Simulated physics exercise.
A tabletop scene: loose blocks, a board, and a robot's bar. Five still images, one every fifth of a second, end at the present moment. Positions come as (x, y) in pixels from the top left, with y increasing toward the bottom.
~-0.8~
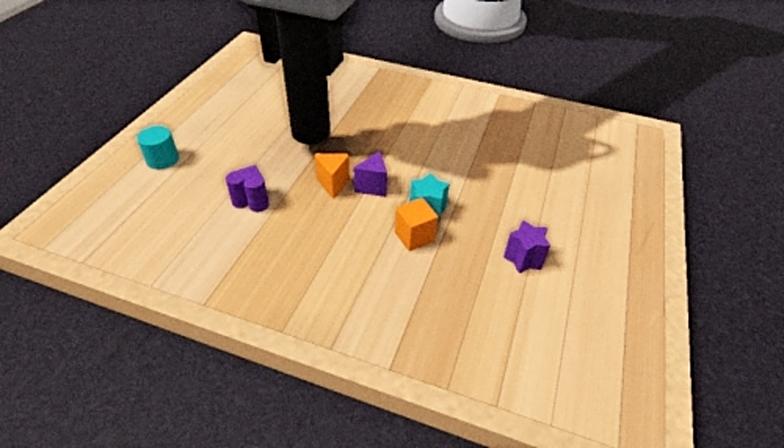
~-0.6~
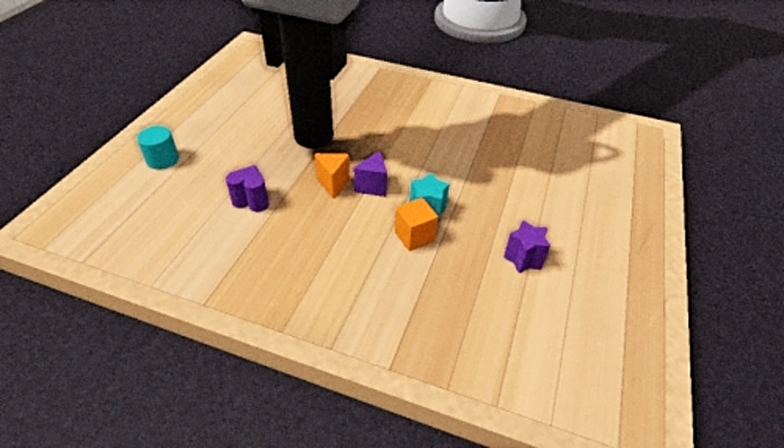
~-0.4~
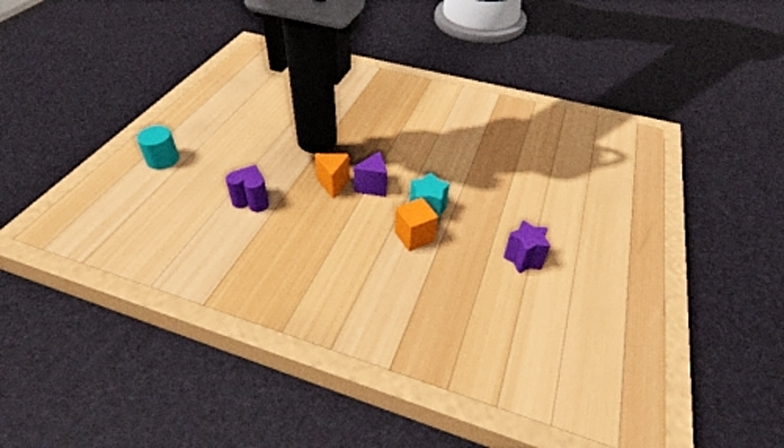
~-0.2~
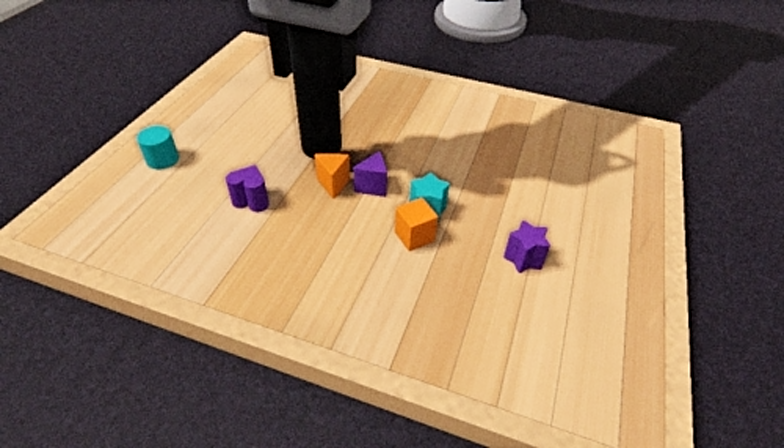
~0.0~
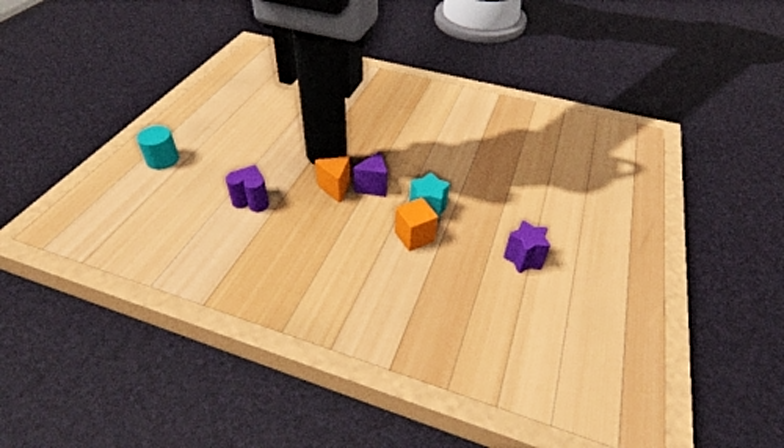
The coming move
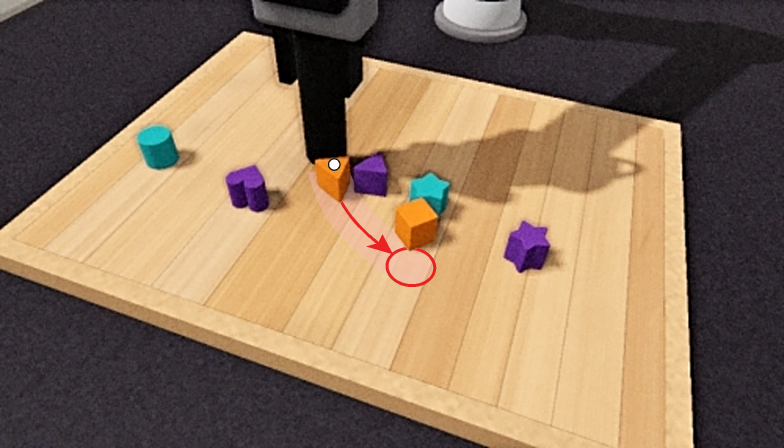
A black robot bar moves slightly down and right, nudging the orange three-sided block slightly.
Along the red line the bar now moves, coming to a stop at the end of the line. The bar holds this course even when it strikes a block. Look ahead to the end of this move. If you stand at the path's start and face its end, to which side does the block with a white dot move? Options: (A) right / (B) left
(A)
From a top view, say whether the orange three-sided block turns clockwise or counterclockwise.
Clockwise, from overhead.
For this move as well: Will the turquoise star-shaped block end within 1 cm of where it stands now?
Answer: Yes.
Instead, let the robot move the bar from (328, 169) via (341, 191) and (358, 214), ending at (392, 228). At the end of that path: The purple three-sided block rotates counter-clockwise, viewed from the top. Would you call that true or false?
True - the claim holds.
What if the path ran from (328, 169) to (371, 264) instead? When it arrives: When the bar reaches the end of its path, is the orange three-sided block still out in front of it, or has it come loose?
My guess is it keeps its place ahead of the bar.
The drawn path runs from (328, 169) over (341, 202) and (369, 236) to (411, 266); the dot is on the orange three-sided block.
The first path, step by step. One third of the way, bar at (341, 189); orange three-sided block at (352, 200); purple three-sided block at (376, 166), turned 35° anticlockwise.
Two thirds of the way, bar at (369, 222); orange three-sided block at (379, 238); purple three-sided block at (377, 166), turned 40° anticlockwise.
At the end, bar at (412, 253); orange three-sided block at (402, 271), turned 35° clockwise; purple three-sided block at (377, 166), turned 40° anticlockwise; orange square block at (427, 212), turned 20° anticlockwise; turquoise star-shaped block not moved.
